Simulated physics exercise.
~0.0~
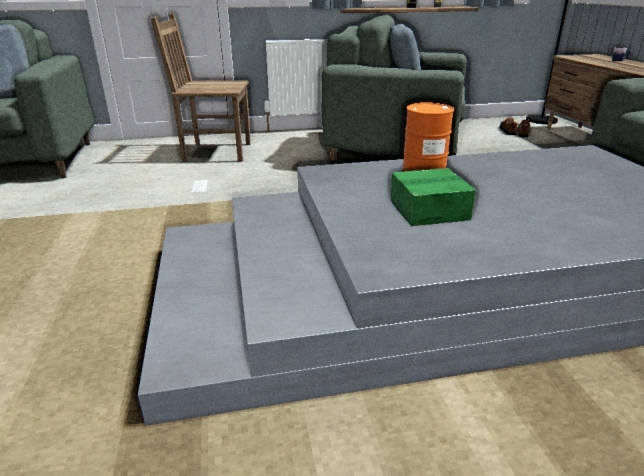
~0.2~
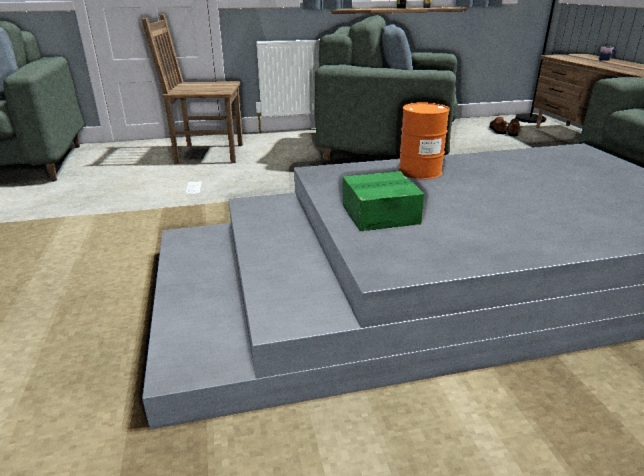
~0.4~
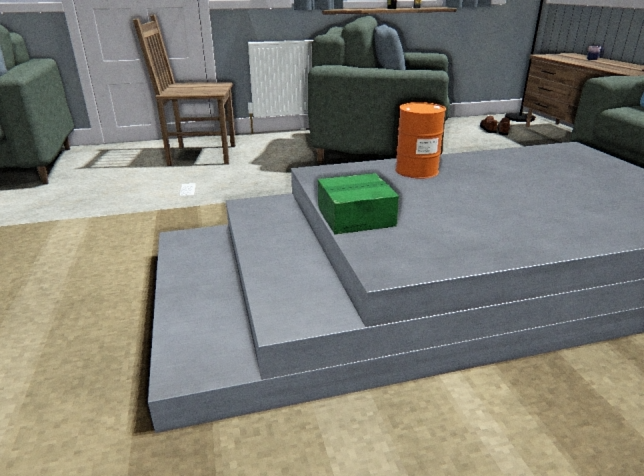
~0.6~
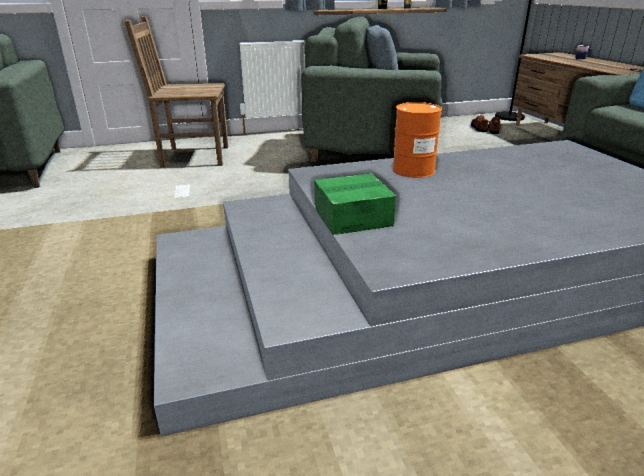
A green box slides left across the top of a grey stepped platform, moving away from an upright orange canister that stays in place, then slows and comes to rest near the platform's upper edge, still on the top level, as the view drifts slightly sideways.
